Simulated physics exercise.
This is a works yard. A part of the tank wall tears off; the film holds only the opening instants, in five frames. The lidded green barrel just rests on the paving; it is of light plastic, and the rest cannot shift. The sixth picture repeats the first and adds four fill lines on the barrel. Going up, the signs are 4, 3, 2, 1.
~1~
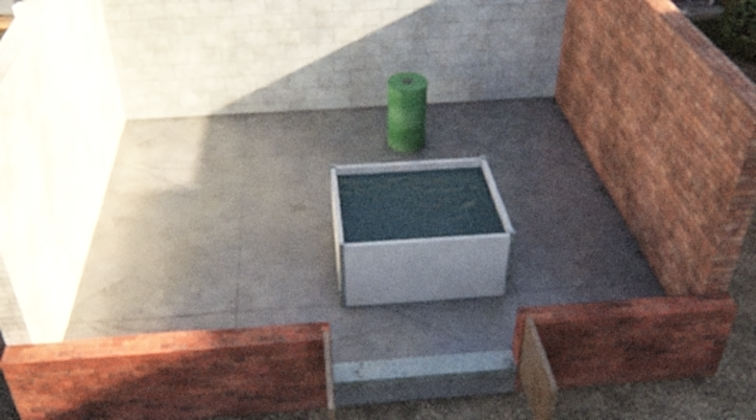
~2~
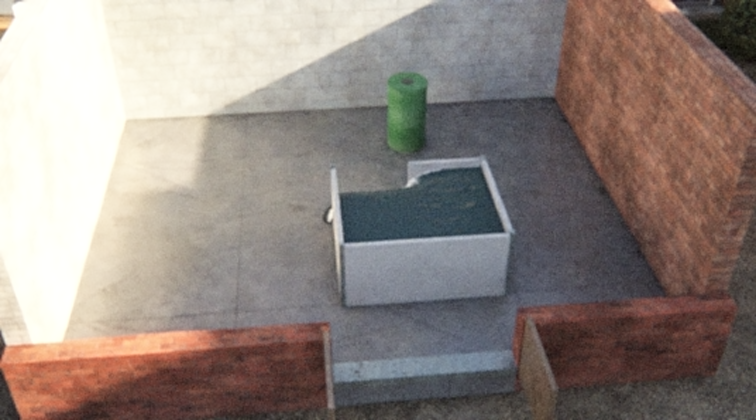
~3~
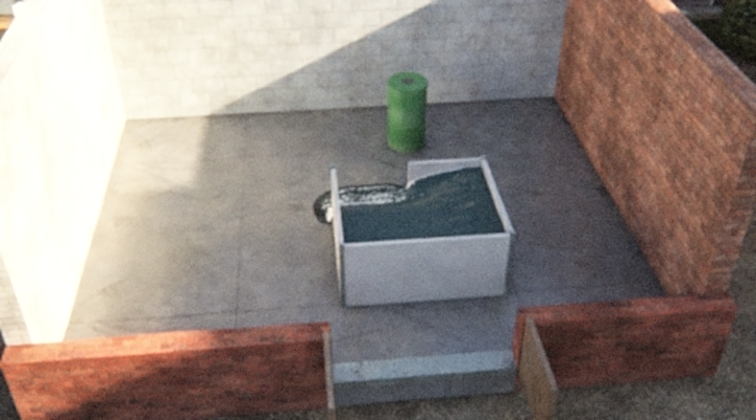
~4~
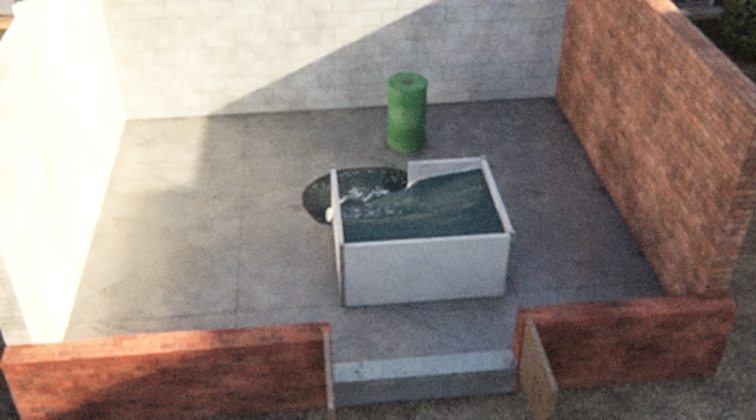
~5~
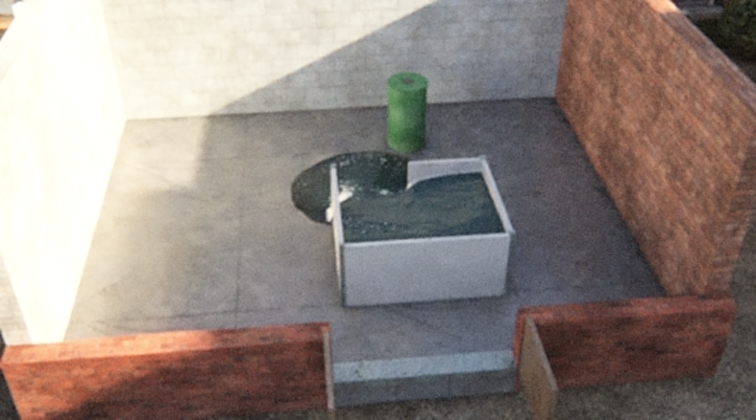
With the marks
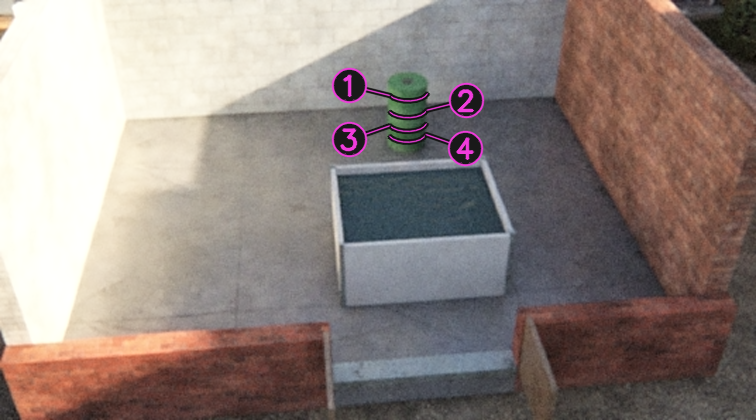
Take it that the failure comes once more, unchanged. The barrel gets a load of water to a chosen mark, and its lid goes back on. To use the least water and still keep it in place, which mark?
I would pick level 3.
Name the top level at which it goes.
That is level 4.
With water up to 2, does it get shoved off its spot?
No, not at all.
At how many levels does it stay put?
Three.
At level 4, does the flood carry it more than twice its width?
No.
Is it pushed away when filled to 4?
Yes, it does.
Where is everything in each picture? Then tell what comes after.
Lid of the green barrel at (407, 81); tank full, its middle at (417, 205); open gate at (424, 318).
Water covers 1 % of the ground, mostly out of sight from here.
Water covers 3 % of the ground and is seen nearest the barrel at (321, 207).
Water covers 5 % of the ground and is seen nearest the barrel at (319, 183).
Lid of the green barrel at (407, 81); water covers 7 % of the ground and is seen nearest the barrel at (380, 154).
On the marked copy, 1 at (410, 100); 2 at (410, 117); 3 at (409, 131); 4 at (409, 142); from the bottom up 4, 3, 2, 1.
With 1, it does not move.
With 2, it does not move.
With 3, it does not move.
With 4, it is pushed about its own width away.
